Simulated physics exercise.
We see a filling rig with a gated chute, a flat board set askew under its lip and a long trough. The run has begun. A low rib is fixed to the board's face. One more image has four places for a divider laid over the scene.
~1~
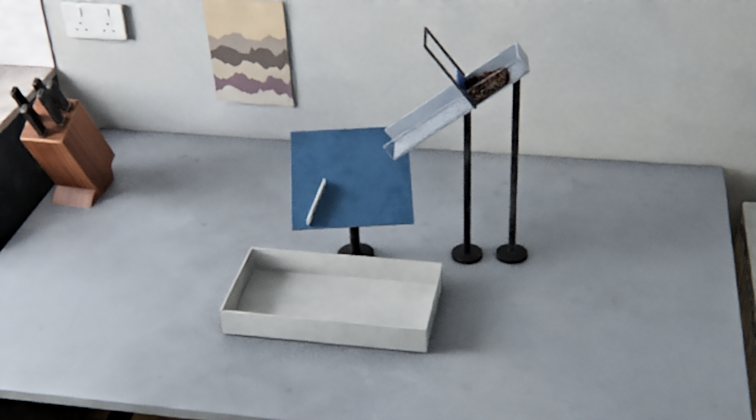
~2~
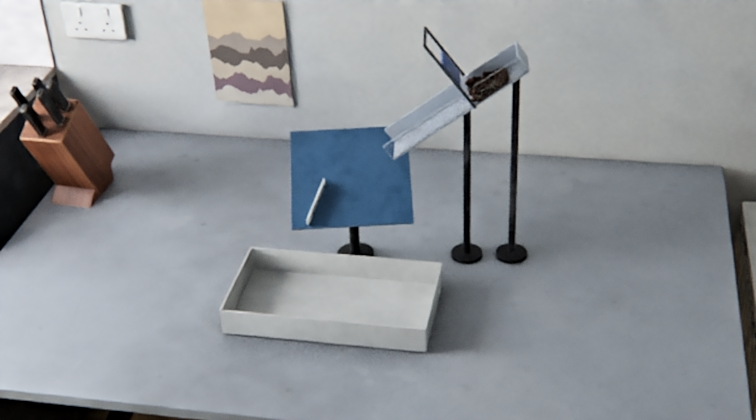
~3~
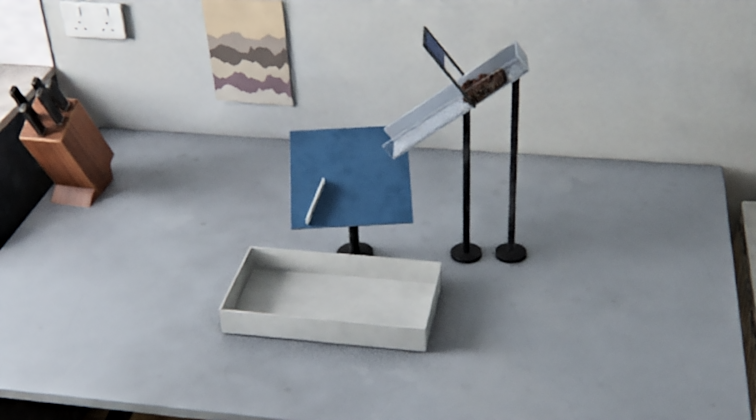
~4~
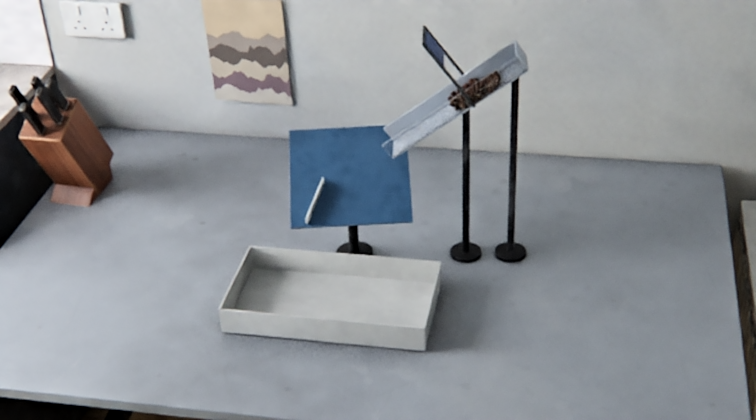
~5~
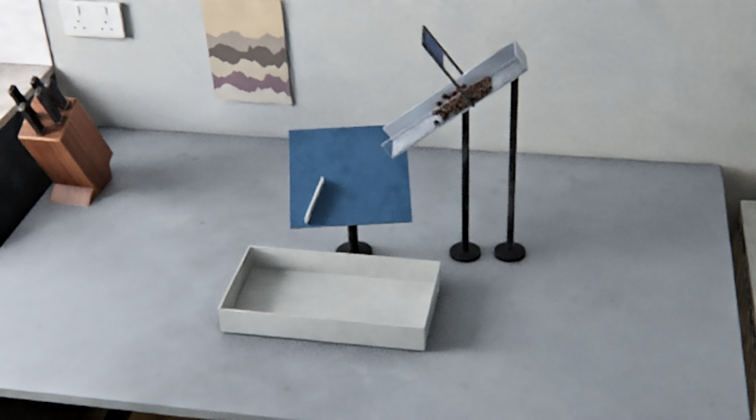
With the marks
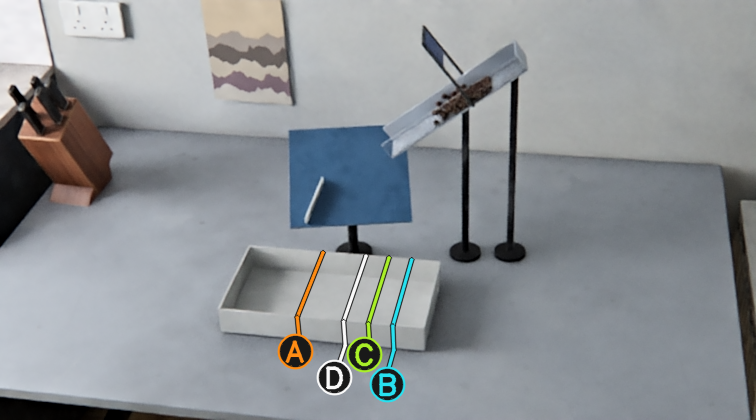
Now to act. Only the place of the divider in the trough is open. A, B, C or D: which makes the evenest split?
Line A.
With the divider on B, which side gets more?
More lands on the left.
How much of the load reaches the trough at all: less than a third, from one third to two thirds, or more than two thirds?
About that: More than two thirds.
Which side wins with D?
More lands on the left.
On the marked copy, line A crosses the front rim at (297, 316); line B crosses the front rim at (393, 325); line C crosses the front rim at (368, 322); line D crosses the front rim at (343, 320).
If A is chosen, of what is caught, about a third on the left of the divider, about two thirds on the right.
If B is chosen, of what is caught, all on the left of the divider, none on the right.
If C is chosen, of what is caught, nearly all on the left of the divider, a stray few on the right.
If D is chosen, of what is caught, nearly all on the left of the divider, a small part on the right.
